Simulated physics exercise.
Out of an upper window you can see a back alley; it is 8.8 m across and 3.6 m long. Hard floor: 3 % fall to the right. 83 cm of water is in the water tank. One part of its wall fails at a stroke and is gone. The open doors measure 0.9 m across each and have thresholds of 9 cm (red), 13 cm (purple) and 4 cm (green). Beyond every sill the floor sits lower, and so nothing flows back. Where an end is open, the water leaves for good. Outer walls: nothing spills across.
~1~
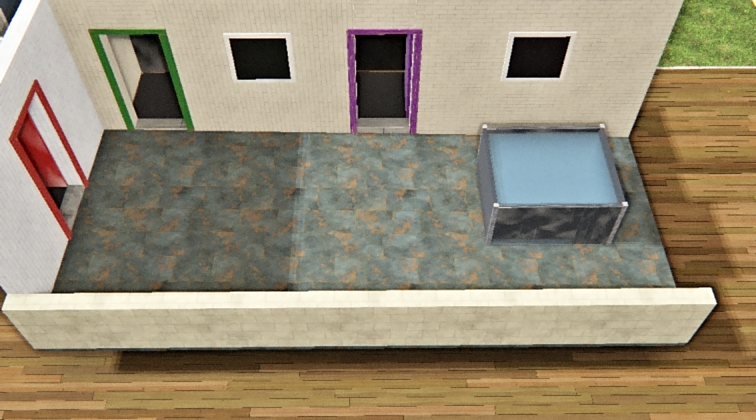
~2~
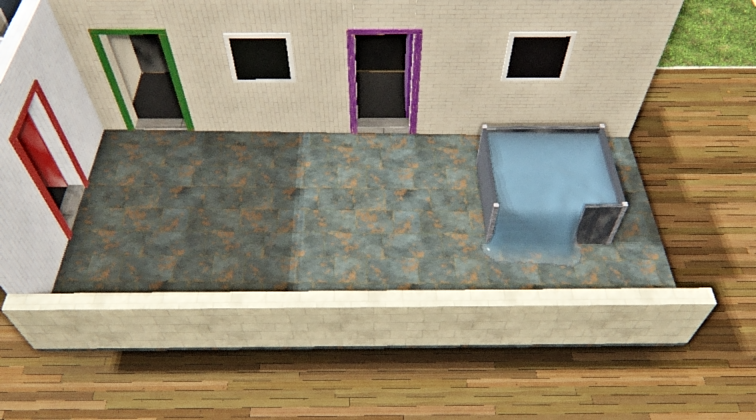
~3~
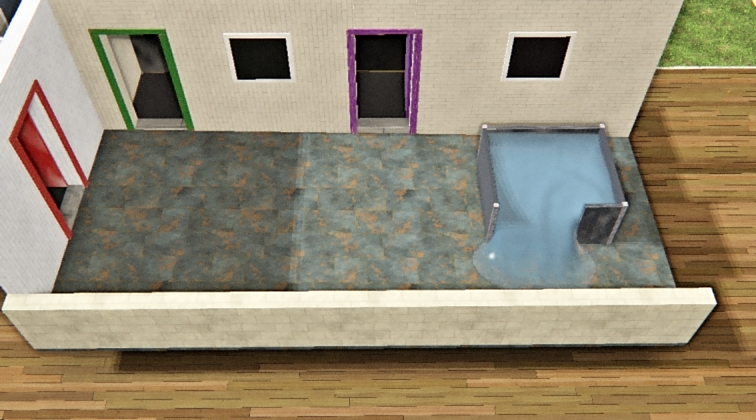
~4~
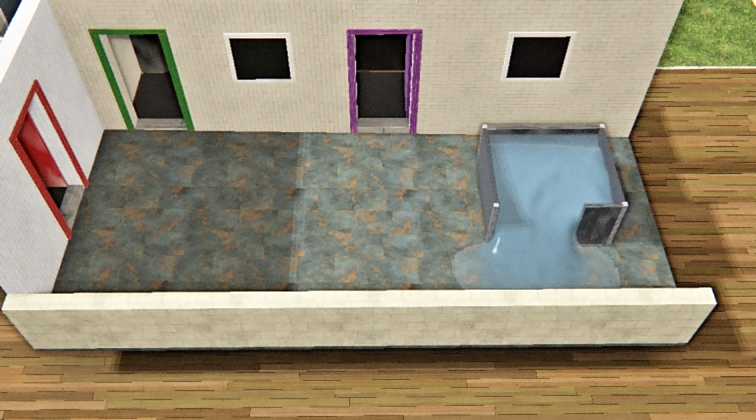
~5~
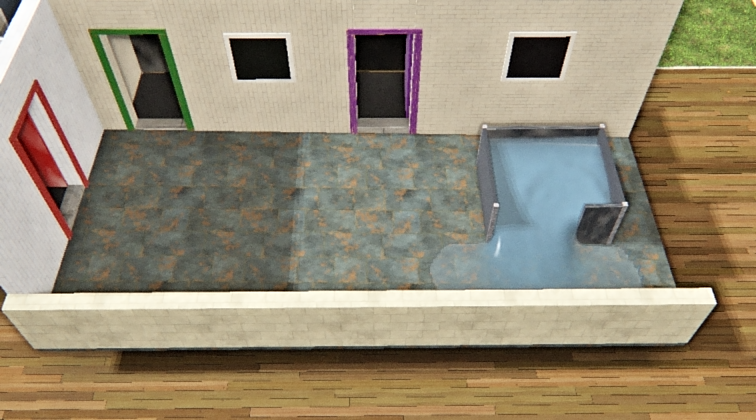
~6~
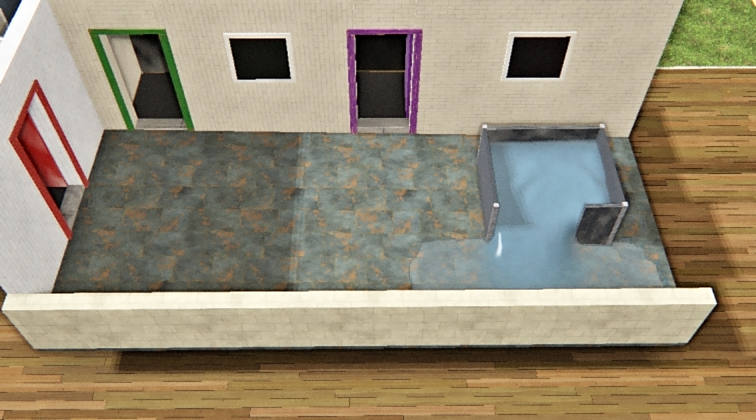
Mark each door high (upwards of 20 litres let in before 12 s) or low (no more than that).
Marks: Red door low, purple door low, green door high.
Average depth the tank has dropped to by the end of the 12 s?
Some 4 cm on average.
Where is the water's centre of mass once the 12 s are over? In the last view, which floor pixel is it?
It lies at roughly (462, 222) in pixels.
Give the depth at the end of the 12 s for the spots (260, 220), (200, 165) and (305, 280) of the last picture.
About 2, 1 and 2 cm respectively.
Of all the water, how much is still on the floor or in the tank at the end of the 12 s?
Roughly 44 percent.
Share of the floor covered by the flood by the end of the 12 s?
Wet share: Near 65 percent.
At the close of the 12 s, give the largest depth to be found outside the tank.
It tops out at some 12 cm.
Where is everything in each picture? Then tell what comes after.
Still water, 83 cm deep, in the water tank at (550, 168), in the first picture.
Water pours out at (534, 228) and has run 0.7 m, to (578, 247); deepest outside 48 cm, 83 cm at the water tank's back, in the second picture.
The front is at (580, 287), 1.0 m from the gap at (534, 230); 1.2 m2 of floor is under water; 79 cm left at the back of the water tank, in the third picture.
The front is at (587, 319), 1.5 m from the gap at (533, 232); 2.6 m2 of floor is under water; 71 cm left at the back of the water tank, in the fourth picture.
Water pours out at (533, 232) and has run 1.9 m, to (632, 320); deepest outside 56 cm, 72 cm at the water tank's back, in the fifth picture.
Water pours out at (533, 232) and has run 2.2 m, to (666, 320); deepest outside 84 cm, 66 cm at the water tank's back, in the sixth picture.
A moment later water covers 20 % of the floor and is deepest (50 cm) near (532, 319); red door not reached, purple door not reached, green door not reached.
Soon after water covers 40 % of the floor and is deepest (34 cm) near (545, 319); red door not reached, purple door not reached, green door not reached.
Next water covers 75 % of the floor and is deepest (22 cm) near (545, 319); red door 12 cm at the sill, 0 L in, purple door not reached, green door not reached.
Later on water covers 85 % of the floor and is deepest (9 cm) near (270, 164); red door 2 cm at the sill, 2 L in, purple door 5 cm at the sill, 0 L in, green door 7 cm at the sill, 31 L in.
At the end water covers 65 % of the floor and is deepest (12 cm) near (483, 227); red door 0 cm at the sill, 3 L in, purple door 3 cm at the sill, 0 L in, green door 0 cm at the sill, 35 L in.
